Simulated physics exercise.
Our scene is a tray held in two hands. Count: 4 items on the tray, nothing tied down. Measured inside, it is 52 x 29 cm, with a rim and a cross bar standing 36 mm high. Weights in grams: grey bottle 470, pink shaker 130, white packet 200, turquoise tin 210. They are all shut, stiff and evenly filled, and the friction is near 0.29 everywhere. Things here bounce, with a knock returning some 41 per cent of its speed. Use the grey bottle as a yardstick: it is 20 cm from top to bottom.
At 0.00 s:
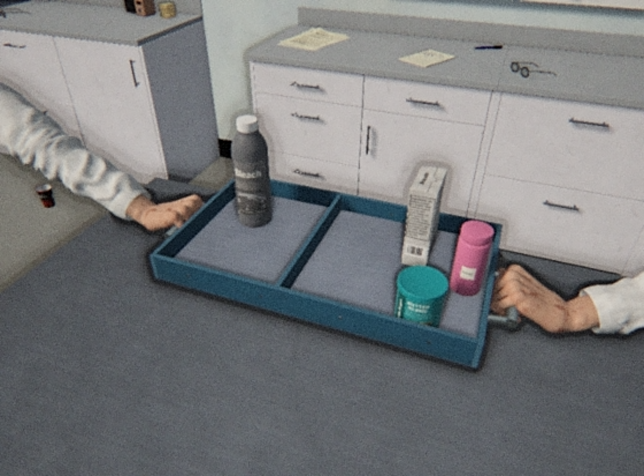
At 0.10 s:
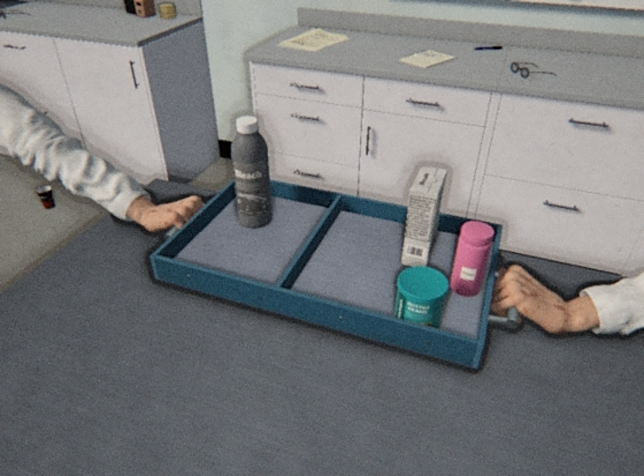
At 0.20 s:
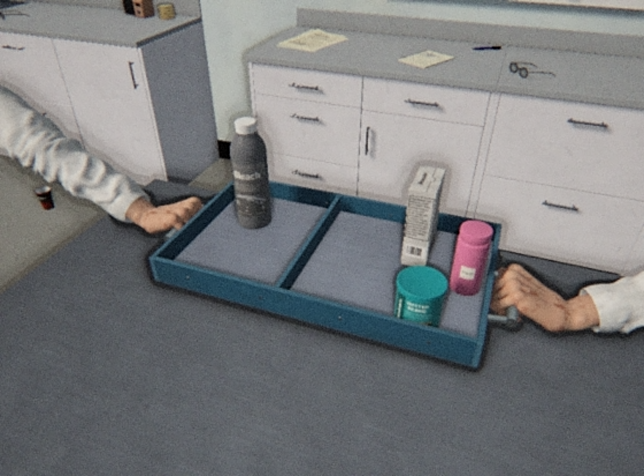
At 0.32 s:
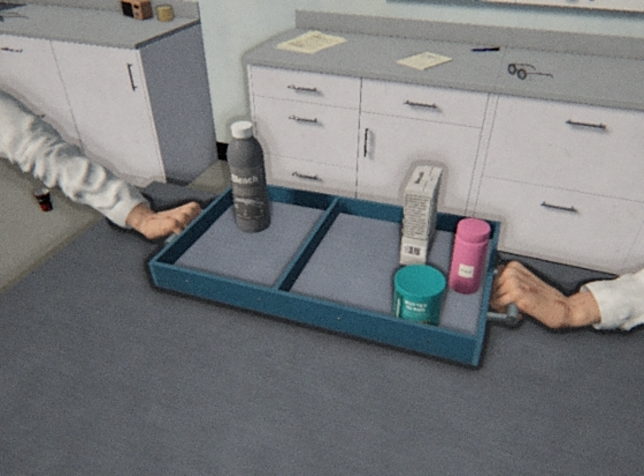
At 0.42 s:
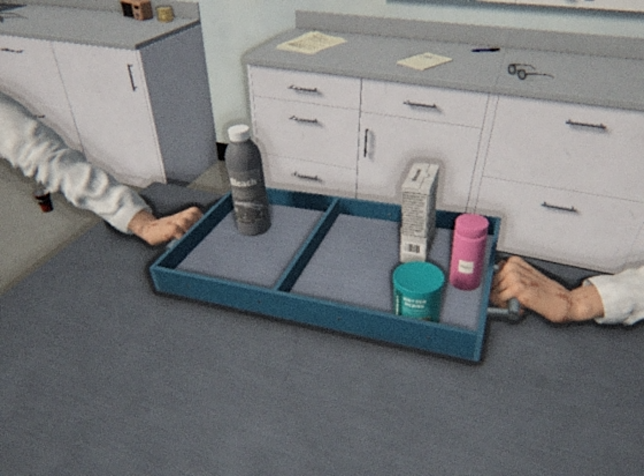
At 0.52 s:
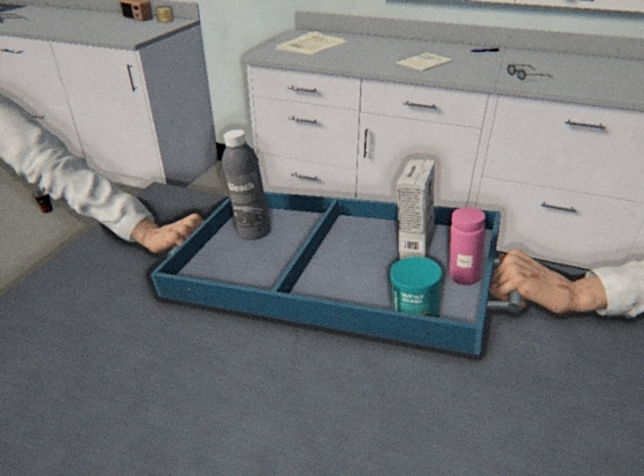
To begin with, two hands hold a blue divided tray level, with a grey bottle in the left section and a white packet, pink shaker and turquoise tin in the right. Then the hands tilt it slightly, left edge down, and the items lean with it, staying in their sections.
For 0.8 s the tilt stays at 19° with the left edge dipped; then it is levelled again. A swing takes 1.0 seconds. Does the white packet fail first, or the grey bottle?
The first of the pair fails first.
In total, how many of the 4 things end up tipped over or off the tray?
1.
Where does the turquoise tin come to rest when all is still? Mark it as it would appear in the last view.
In the last view, its centre sits near (310, 278).
After 1.22 s, tray at 19°, left edge down; white packet tipped 49° from how it sat near (369, 205); grey bottle slid 3 cm near (228, 206); pink shaker slid 4 cm.
After 1.52 s, tray at 19°, left edge down; white packet tipped 69° from how it sat near (334, 218); grey bottle tipped 3° from how it sat near (221, 206); pink shaker slid 12 cm.
After 2.22 s, tray at 15°, left edge down; white packet tipped 69° from how it sat near (336, 217); grey bottle slid 5 cm near (223, 199); pink shaker tipped 15° from how it sat.
At rest (3.8 s), tipped over on the tray, white packet; not toppled but over 5 cm from the start, pink shaker and turquoise tin; grey bottle in place, give or take 5 cm. Seen from the same camera at the end, white packet near (343, 218), grey bottle near (228, 172). White packet went at 1.20 s; grey bottle was never lost.
